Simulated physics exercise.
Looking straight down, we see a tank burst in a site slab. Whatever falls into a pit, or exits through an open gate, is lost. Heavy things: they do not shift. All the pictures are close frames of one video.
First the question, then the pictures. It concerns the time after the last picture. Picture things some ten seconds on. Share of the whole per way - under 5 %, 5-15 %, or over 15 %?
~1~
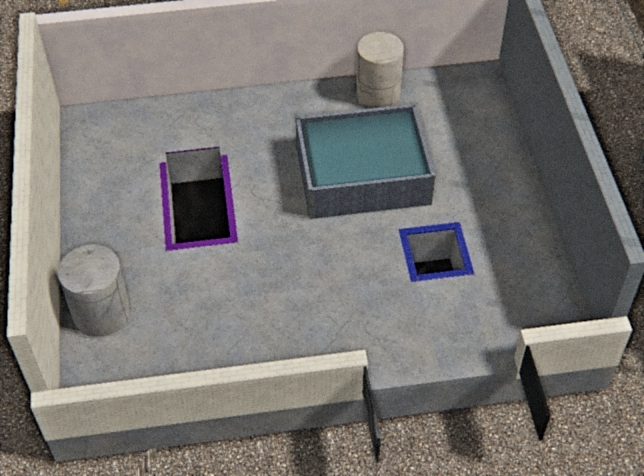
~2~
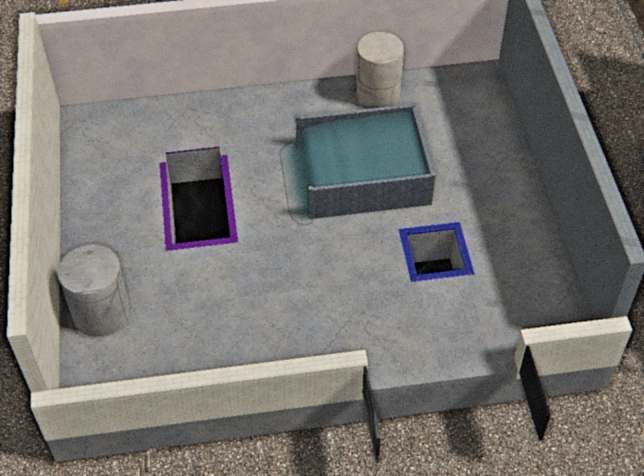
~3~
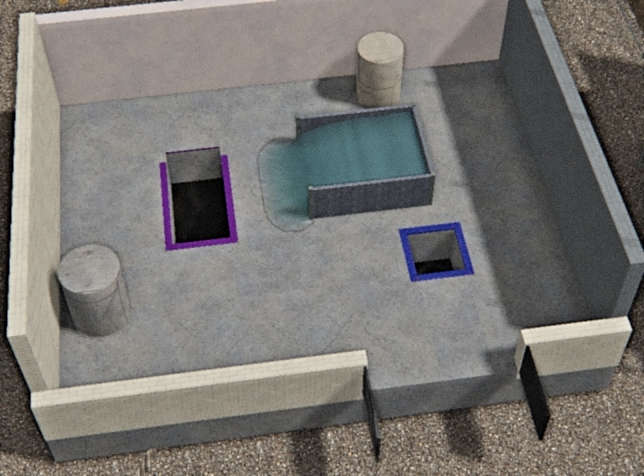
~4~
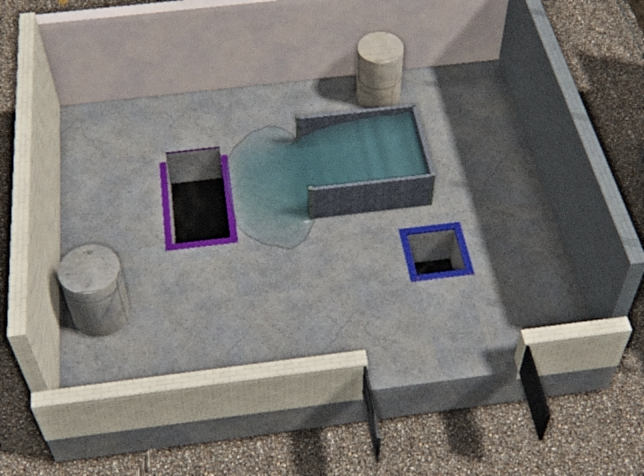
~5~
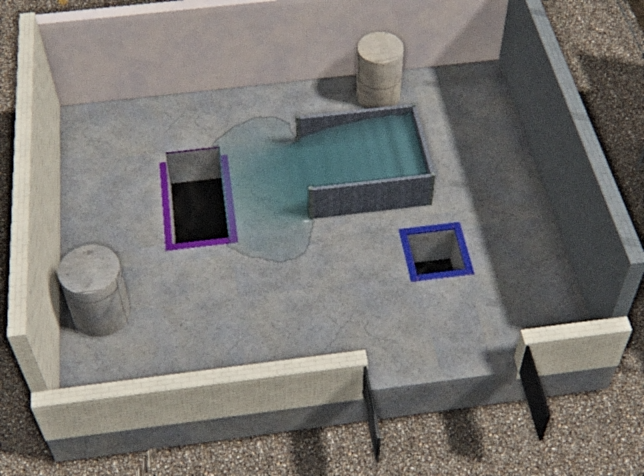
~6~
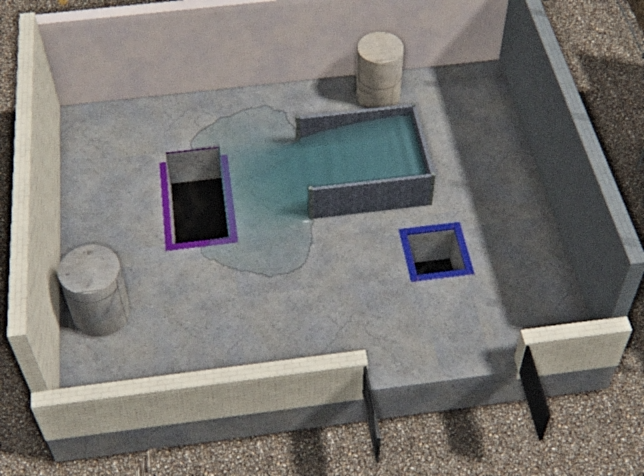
Gate under 5 %, purple pit over 15 %, blue pit under 5 %.
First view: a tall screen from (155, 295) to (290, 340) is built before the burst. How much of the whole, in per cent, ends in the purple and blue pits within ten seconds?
Approximate split, purple: 75 in a hundred; blue: 0 in a hundred.
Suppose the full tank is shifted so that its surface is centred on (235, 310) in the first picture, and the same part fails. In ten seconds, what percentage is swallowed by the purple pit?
Purple: 15 %.
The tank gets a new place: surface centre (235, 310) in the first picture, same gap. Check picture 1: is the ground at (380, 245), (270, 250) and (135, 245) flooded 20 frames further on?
Spot 1 unwetted, spot 2 unwetted, spot 3 wetted.
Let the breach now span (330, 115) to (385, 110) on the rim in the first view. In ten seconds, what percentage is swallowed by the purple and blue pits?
I'd say the purple pit gets around 14 percent and the blue pit around 4 percent.
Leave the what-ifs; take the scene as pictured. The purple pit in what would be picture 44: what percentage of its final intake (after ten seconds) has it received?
The figure is near 90 per cent.
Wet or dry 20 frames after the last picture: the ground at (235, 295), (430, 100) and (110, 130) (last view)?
Taking them in the order given: Swamped, then spared, then swamped.
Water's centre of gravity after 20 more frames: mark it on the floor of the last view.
Near (245, 200) in the last view.
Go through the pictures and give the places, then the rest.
In the first frame, still water in the tank at (364, 149).
In the second frame, the front is at (309, 221), out from the gap at (306, 173).
In the third frame, the front is at (280, 225), out from the gap at (306, 174).
In the fourth frame, the front is at (268, 240), out from the gap at (306, 175).
In the fifth frame, the front is at (231, 242), out from the gap at (306, 175).
In the sixth frame, water pours out at (306, 175) and has run to (210, 253).
A moment on, water covers 15 % of the floor; the gate 0 %, the purple pit 21 %, the blue pit 0 %.
Next, water covers 25 % of the floor; the gate 0 %, the purple pit 40 %, the blue pit 0 %.
Then, water covers 30 % of the floor; the gate 0 %, the purple pit 54 %, the blue pit 0 %.
Later, water covers 35 % of the floor; the gate 0 %, the purple pit 64 %, the blue pit 0 %.
In the end, water covers 45 % of the floor; the gate 0 %, the purple pit 70 %, the blue pit 0 %.
